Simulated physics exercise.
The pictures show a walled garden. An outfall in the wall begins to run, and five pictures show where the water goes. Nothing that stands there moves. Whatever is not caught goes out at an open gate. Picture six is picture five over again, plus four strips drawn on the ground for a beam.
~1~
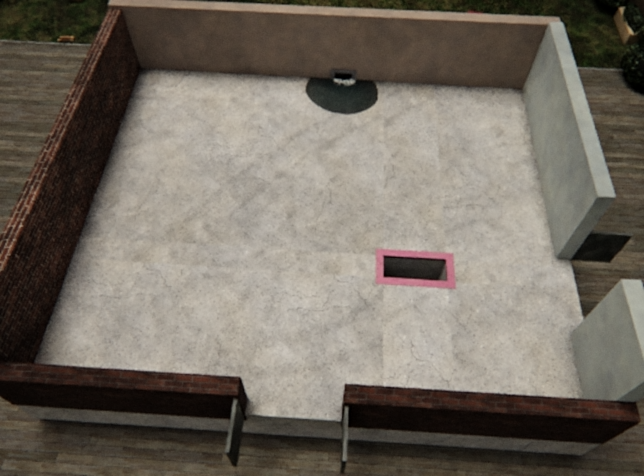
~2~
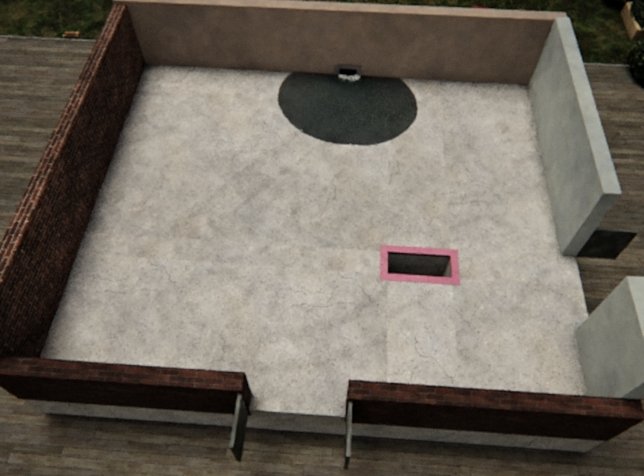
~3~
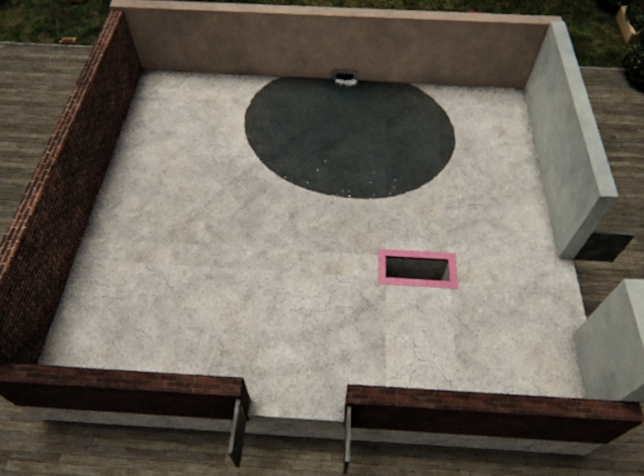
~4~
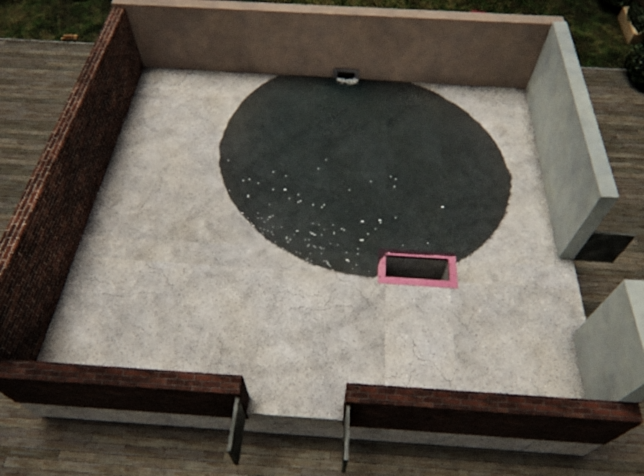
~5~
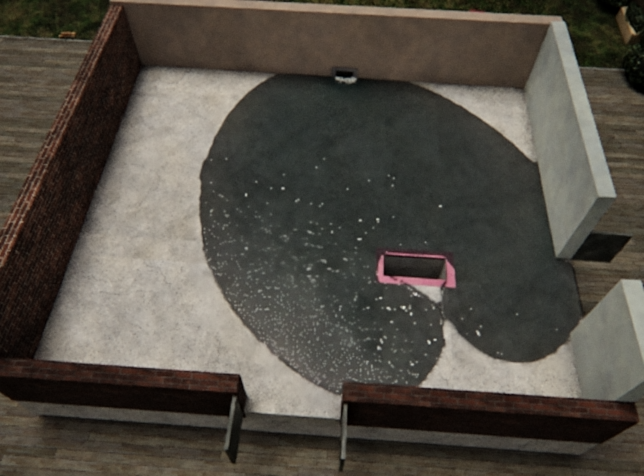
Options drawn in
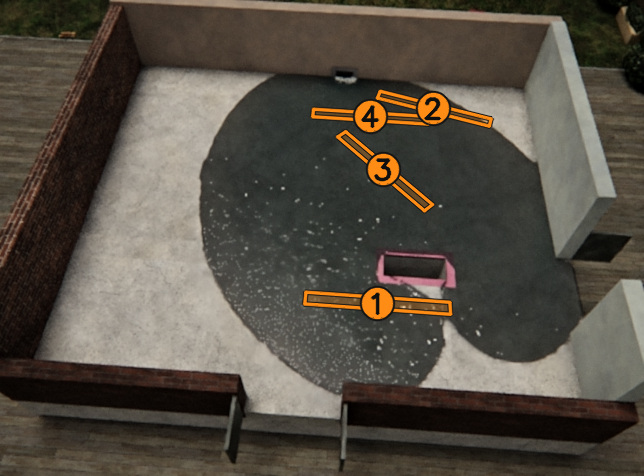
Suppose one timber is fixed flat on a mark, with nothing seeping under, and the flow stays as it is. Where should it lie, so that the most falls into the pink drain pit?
1 is best.
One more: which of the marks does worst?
4.
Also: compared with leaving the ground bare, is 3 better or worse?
It is worse.
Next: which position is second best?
That would be 2.
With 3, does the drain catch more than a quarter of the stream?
No, it does not.
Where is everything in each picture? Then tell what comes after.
Outfall at (343, 75); pink drain pit at (415, 268); open gate at (563, 294); open gate at (295, 401); water covers 2 % of the ground and shows as far out as (366, 106); pink drain pit still dry.
Water covers 8 % of the ground and shows as far out as (346, 142); pink drain pit still dry.
Water covers 18 % of the ground and shows as far out as (410, 186); pink drain pit still dry.
Water covers 33 % of the ground and shows as far out as (375, 270); pink drain pit taking water.
Water covers 53 % of the ground and shows as far out as (566, 332); pink drain pit taking water.
On the marked copy, 1 from (305, 298) to (450, 308); 2 from (378, 94) to (490, 122); 3 from (341, 134) to (428, 207); 4 from (313, 113) to (428, 120).
With 1, about 39 % of the stream runs into the pink drain pit, about 57 % out by the gates.
With 2, about 28 % of the stream runs into the pink drain pit, about 70 % out by the gates.
With 3, about 18 % of the stream runs into the pink drain pit, about 81 % out by the gates.
With 4, about 13 % of the stream runs into the pink drain pit, about 85 % out by the gates.
